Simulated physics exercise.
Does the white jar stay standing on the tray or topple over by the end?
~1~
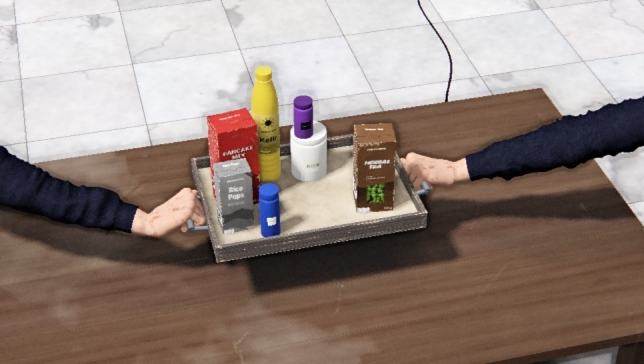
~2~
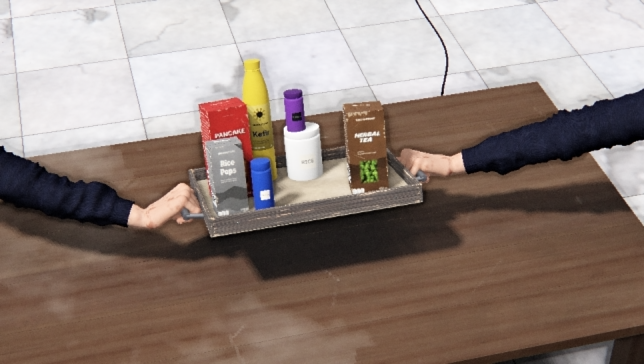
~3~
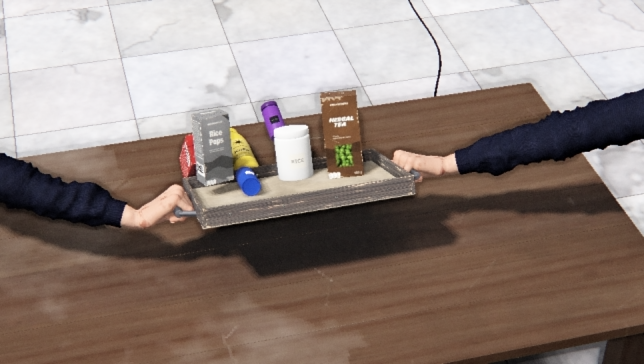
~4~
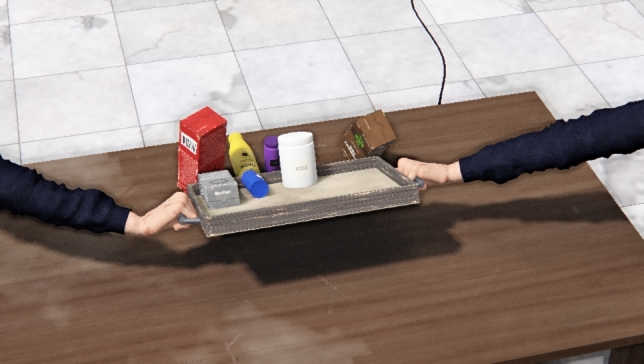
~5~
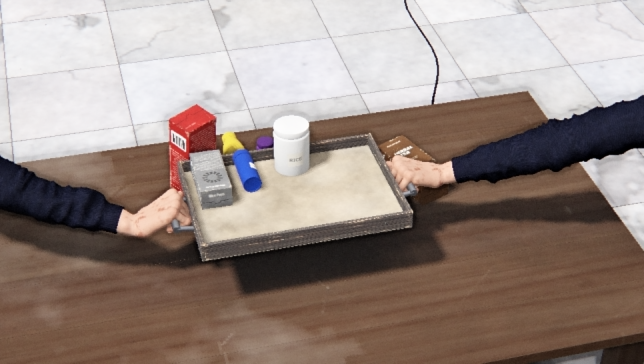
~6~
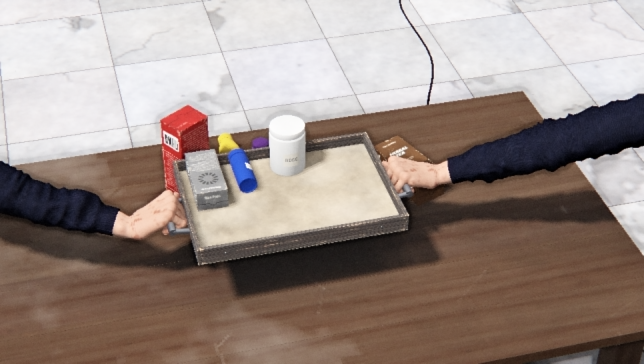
The white jar stays standing on the tray, even though other items around it topple or go over the far edge.
